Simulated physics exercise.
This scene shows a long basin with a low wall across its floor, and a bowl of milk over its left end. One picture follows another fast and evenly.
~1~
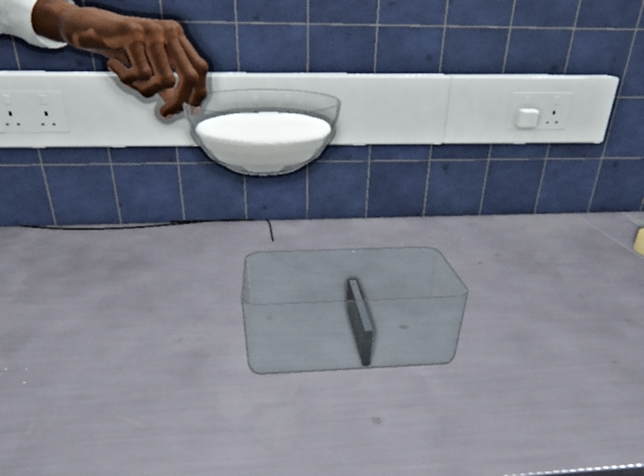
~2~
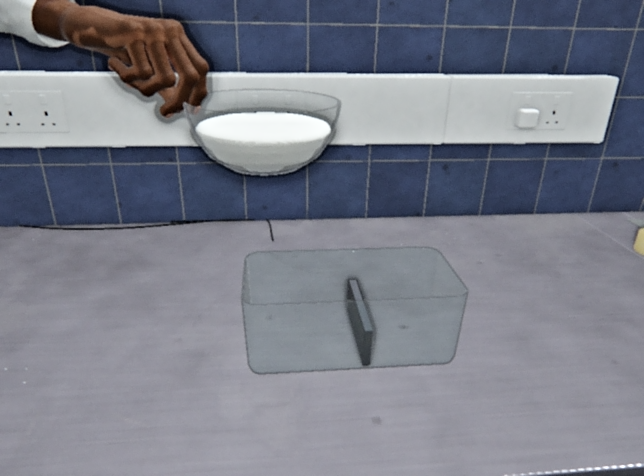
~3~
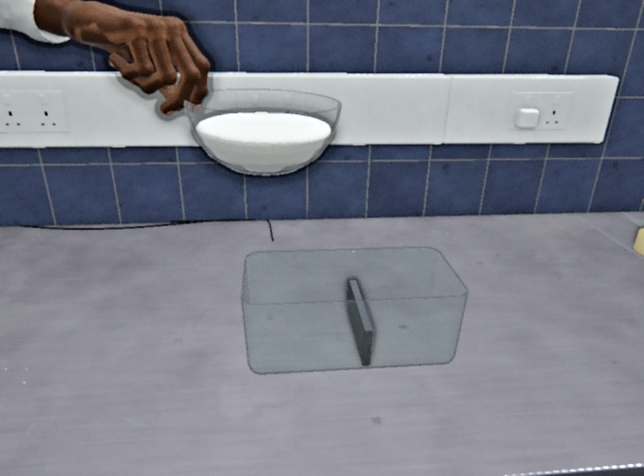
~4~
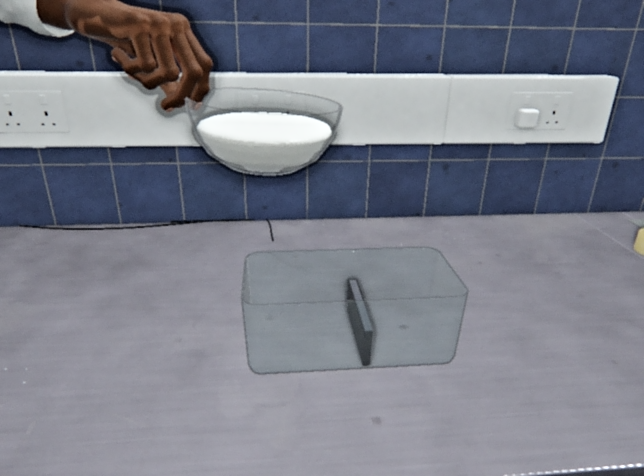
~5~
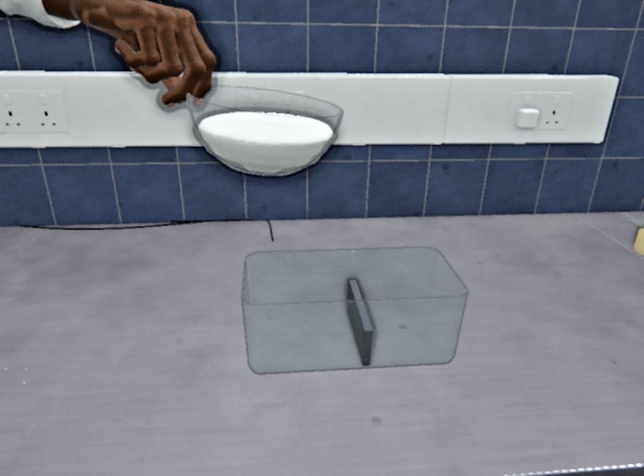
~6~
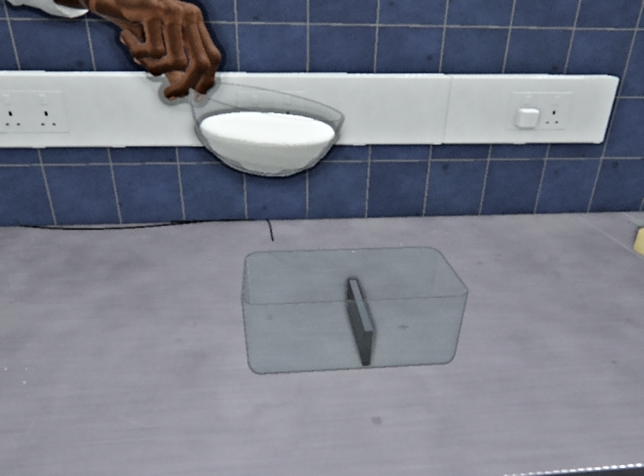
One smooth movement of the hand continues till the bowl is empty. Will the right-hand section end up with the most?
Yes.
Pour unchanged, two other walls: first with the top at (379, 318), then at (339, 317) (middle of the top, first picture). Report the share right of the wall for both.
My guess is some 40 percent the first time and some 85 percent the second.
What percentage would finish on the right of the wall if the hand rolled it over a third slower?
About 75 %.
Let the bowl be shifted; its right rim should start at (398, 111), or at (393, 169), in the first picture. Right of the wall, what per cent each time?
Roughly 90 in a hundred the first time and 95 in a hundred the second.
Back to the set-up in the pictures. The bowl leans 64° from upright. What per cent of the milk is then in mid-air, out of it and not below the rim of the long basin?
I'd say some 45 per cent of it.
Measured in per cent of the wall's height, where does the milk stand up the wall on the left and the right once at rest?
20 per cent for the left part, 50 for the right.
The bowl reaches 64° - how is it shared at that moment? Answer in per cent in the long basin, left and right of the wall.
0 per cent left, 5 per cent right.
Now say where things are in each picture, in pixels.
In the first picture, it leans 0°; its right rim is at (339, 102); the milk meets the walls at (196, 125) and (331, 124); the long basin's rim runs from (244, 278) to (452, 270); the wall's top is at (360, 304).
In the second picture, it leans 0°; its right rim is at (340, 102); the milk meets the walls at (196, 125) and (331, 125).
In the third picture, it leans 2°; its right rim is at (340, 104); the milk meets the walls at (196, 124) and (331, 126).
In the fourth picture, it leans 4°; its right rim is at (341, 107); the milk meets the walls at (197, 123) and (331, 127).
In the fifth picture, it leans 7°; its right rim is at (342, 111); the milk meets the walls at (198, 122) and (333, 128).
In the sixth picture, it leans 11°; its right rim is at (343, 117); the milk meets the walls at (200, 122) and (334, 128).
A moment on, the tilt is 64° and 53 per cent is still to pour, 1 is left of the wall and 4 right of it.
Next, the tilt is 96° and 4 per cent is still to pour, 15 is left of the wall and 65 right of it.
Then the tilt is 100° and 0 per cent is still to pour, 32 is left of the wall and 66 right of it.
Later the tilt is 100° and 0 per cent is still to pour, 32 is left of the wall and 66 right of it.
In the end 32 per cent lies left of the wall, 66 right of it and 2 outside.
